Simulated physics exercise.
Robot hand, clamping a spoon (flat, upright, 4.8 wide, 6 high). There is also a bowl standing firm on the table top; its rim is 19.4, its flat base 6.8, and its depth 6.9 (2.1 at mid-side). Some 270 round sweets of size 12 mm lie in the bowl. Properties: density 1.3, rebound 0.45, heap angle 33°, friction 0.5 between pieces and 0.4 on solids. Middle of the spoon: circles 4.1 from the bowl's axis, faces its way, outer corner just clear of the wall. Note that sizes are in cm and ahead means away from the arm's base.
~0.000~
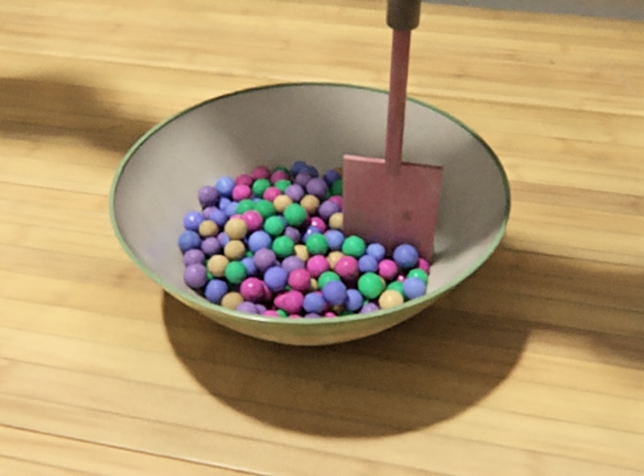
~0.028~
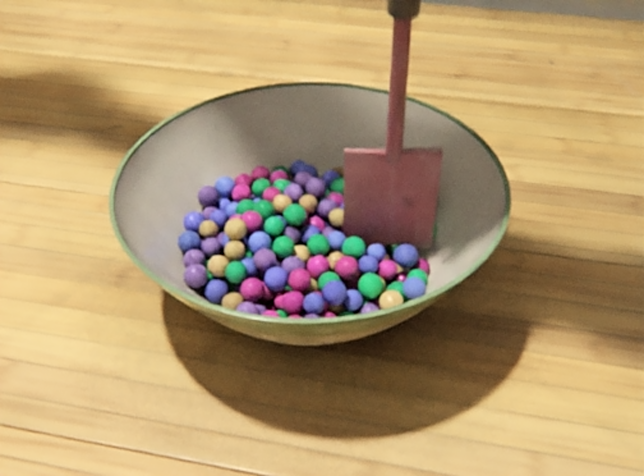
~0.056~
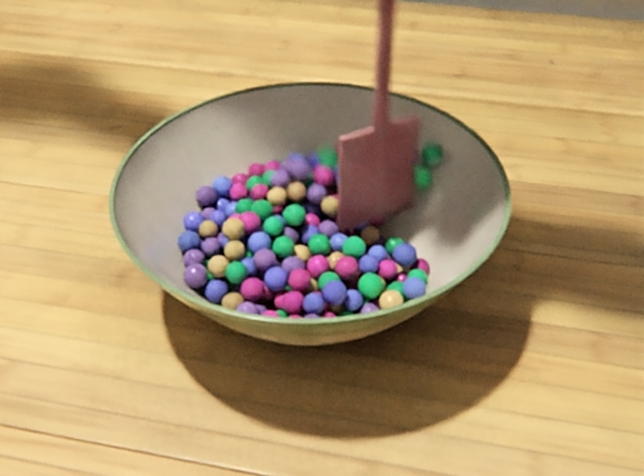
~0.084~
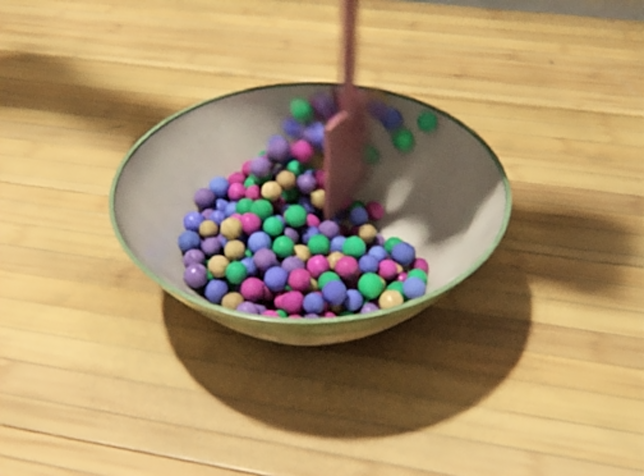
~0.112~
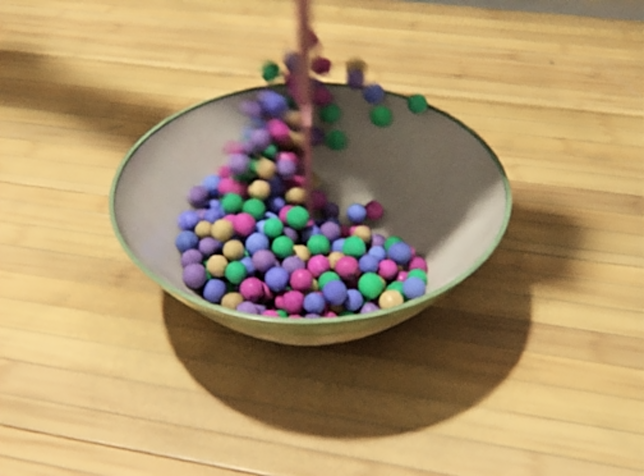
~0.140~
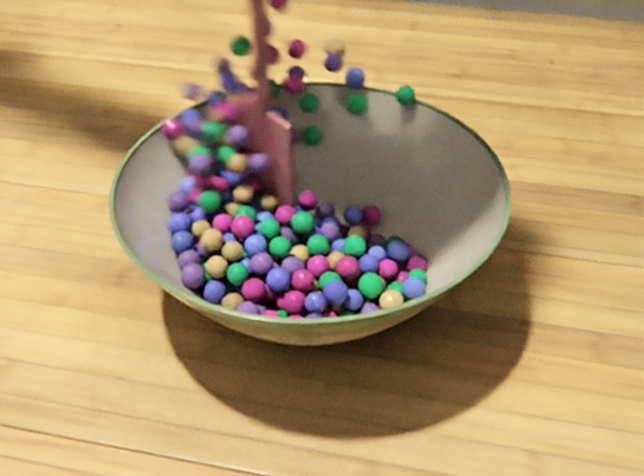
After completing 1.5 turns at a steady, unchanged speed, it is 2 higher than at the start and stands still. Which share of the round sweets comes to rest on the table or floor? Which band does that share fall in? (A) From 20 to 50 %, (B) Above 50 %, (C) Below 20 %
A.
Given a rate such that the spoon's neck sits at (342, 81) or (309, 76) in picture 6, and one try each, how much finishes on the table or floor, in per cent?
Roughly 5 per cent on the first try and 15 per cent on the second.
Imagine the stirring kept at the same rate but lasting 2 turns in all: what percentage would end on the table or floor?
I'd reckon near 30 per cent.
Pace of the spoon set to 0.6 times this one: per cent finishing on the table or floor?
Estimated share: Close to 5 per cent.
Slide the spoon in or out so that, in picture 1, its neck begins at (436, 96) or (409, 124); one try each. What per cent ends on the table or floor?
0 and 15 %.
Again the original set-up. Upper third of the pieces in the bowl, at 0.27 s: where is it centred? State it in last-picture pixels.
I'd put its middle near (334, 278).
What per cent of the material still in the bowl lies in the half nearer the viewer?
Close to 45 in a hundred.
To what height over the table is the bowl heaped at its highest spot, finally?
5.0 cm or so.
After 0.27 s, 290° round, highest piece 11 above the table; 225 in the bowl, 9 on the table or floor, 35 in flight or on the tool.
After 0.40 s, 81° round, highest piece 15 above the table; 193 in the bowl, 48 on the table or floor, 28 in flight or on the tool.
After 0.67 s, 180° round, highest piece 5 above the table; 189 in the bowl, 80 on the table or floor.
After 1.37 s, 180° round, highest piece 5 above the table; 189 in the bowl, 80 on the table or floor.
At rest, 189 in the bowl, 80 on the table or floor. That is 30 % on the table or floor.
